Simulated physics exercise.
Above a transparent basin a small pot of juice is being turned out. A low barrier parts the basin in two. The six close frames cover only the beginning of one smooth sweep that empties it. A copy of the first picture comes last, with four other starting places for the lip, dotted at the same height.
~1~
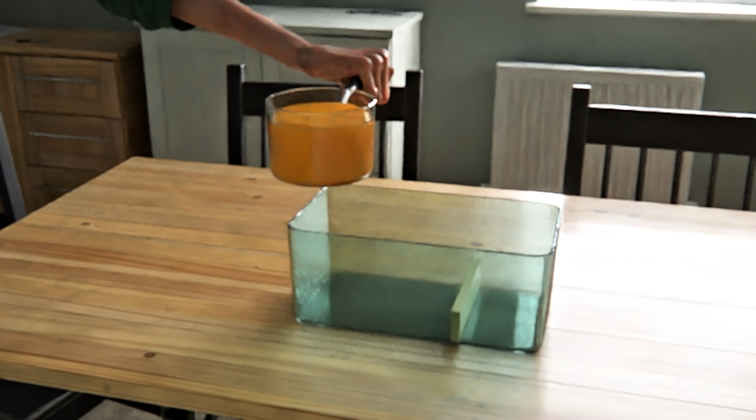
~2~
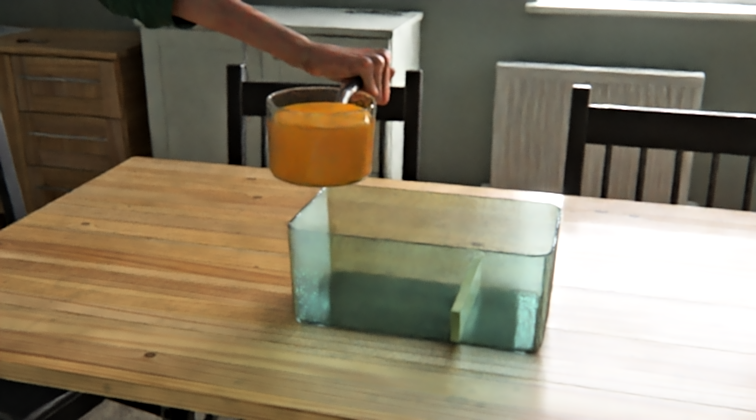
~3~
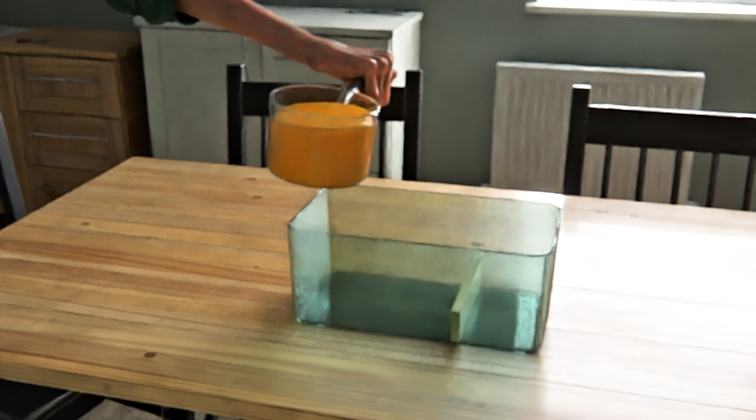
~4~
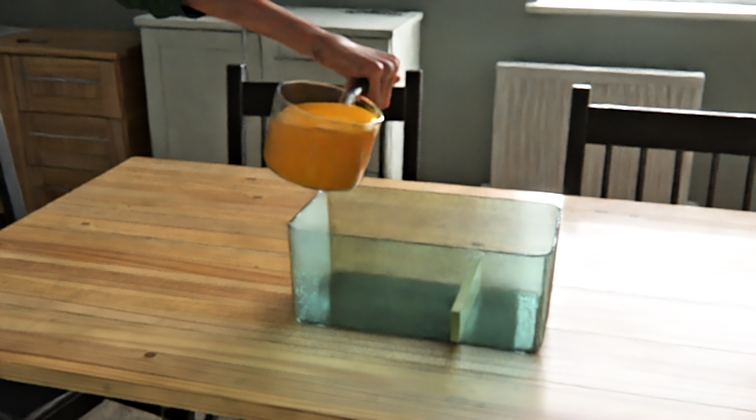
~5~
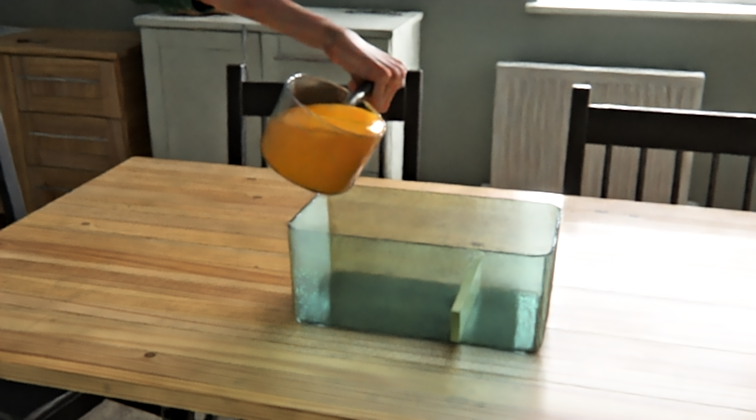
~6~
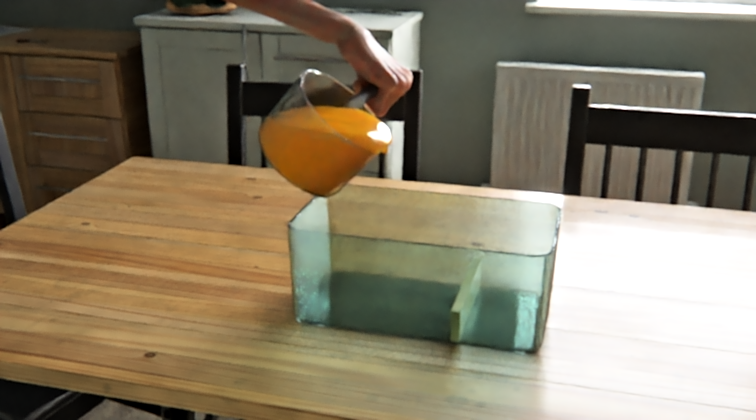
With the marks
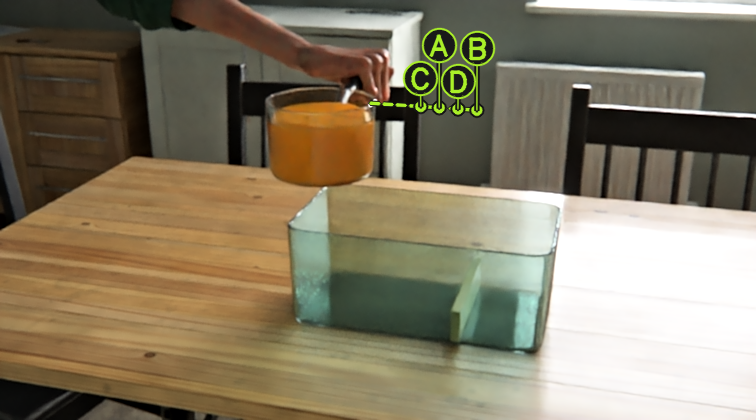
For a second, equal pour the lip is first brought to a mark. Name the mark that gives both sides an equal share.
A is best.
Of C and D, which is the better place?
Place D.
On the marked copy, A at (439, 107); B at (476, 110); C at (420, 106); D at (457, 109).
For place A, about 52 % ends left of the wall and 46 % right of it; 3 % is lost outside.
For place B, about 32 % ends left of the wall and 67 % right of it.
For place C, about 69 % ends left of the wall and 28 % right of it; 3 % is lost outside.
For place D, about 36 % ends left of the wall and 61 % right of it; 3 % is lost outside.
